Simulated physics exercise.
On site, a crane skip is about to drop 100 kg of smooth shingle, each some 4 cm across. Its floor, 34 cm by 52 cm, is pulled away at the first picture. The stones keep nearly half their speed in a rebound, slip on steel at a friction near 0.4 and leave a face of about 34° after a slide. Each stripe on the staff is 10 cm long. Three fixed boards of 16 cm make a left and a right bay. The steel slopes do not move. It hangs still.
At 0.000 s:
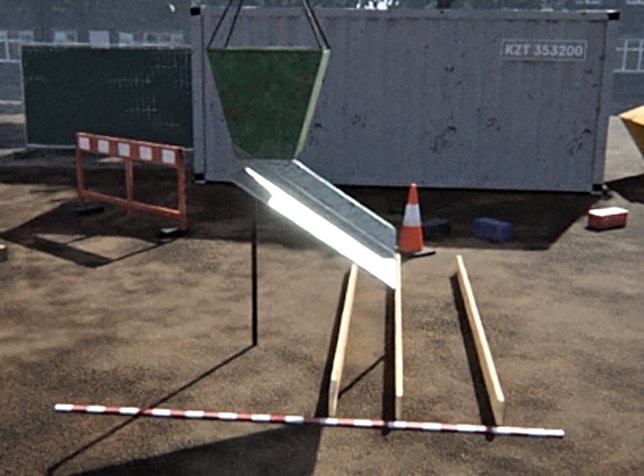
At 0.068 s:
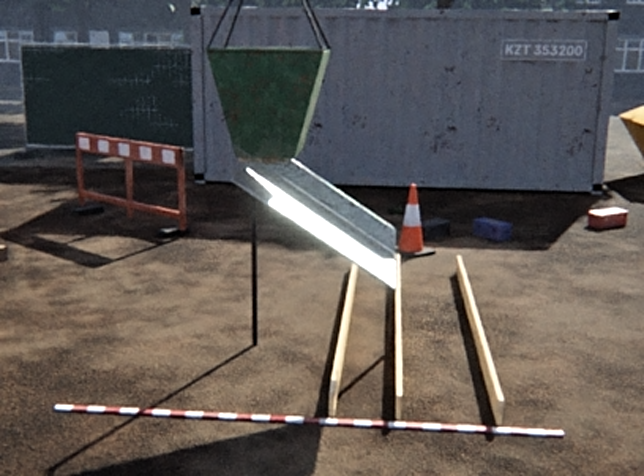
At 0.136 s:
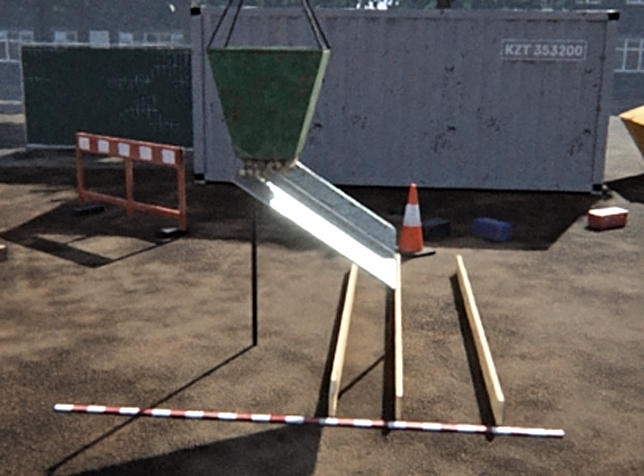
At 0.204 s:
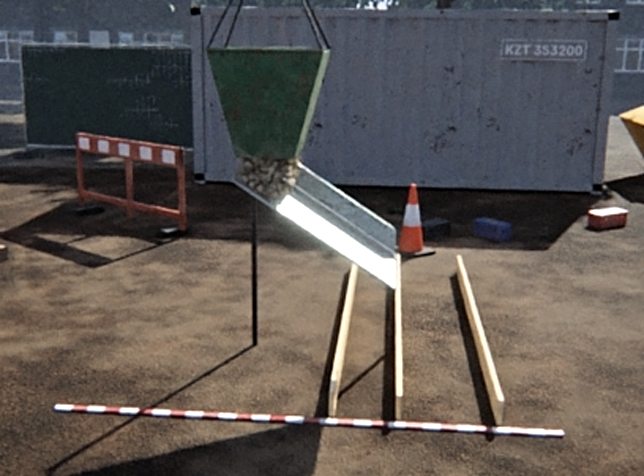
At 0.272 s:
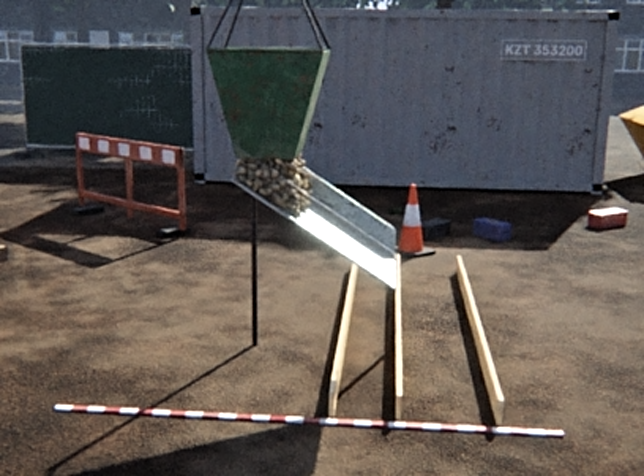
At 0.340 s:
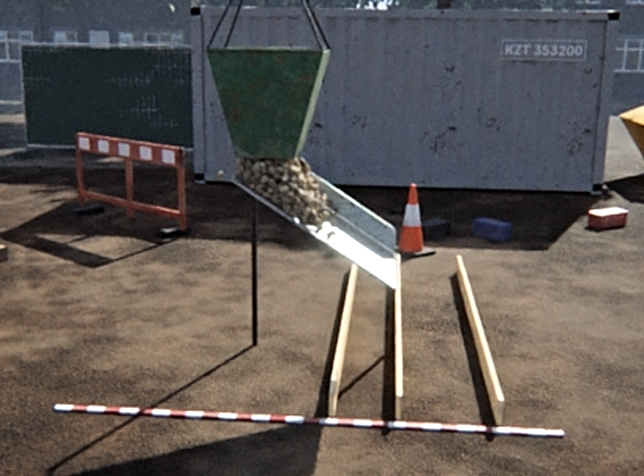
Pale rounded stones emerging from the bottom of a hanging green skip and sliding rightward partway down a sloping steel chute.
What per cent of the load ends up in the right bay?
Roughly 78 per cent ends in the right bay.
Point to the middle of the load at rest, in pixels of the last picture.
Near (467, 379).
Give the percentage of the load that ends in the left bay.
Some 0 per cent of the load.
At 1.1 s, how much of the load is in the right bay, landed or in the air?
Some 60 per cent.
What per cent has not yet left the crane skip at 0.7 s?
Roughly 0 per cent is still inside.
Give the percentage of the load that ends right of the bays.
About 20 per cent.
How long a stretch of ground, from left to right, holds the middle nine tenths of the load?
About 110 cm.
After 0.7 s, 0 % in the crane skip, 82 % on the steel, 1 % falling or lying left of the bays, 3 % falling or lying in the left bay, 14 % falling or lying in the right bay; the stones farthest right are at (478, 360).
After 1.1 s, 0 % in the crane skip, 30 % on the steel, 1 % falling or lying left of the bays, 3 % falling or lying in the left bay, 58 % falling or lying in the right bay, 8 % falling or lying right of the bays; the stones farthest right are at (566, 379).
After 1.7 s, 0 % in the crane skip, 1 % falling or lying left of the bays, 80 % falling or lying in the right bay, 19 % falling or lying right of the bays.
After 2.6 s, 0 % in the crane skip, 1 % falling or lying left of the bays, 78 % falling or lying in the right bay, 21 % falling or lying right of the bays.
After 4.5 s, 0 % in the crane skip, 1 % left of the bays, 78 % in the right bay, 21 % right of the bays.
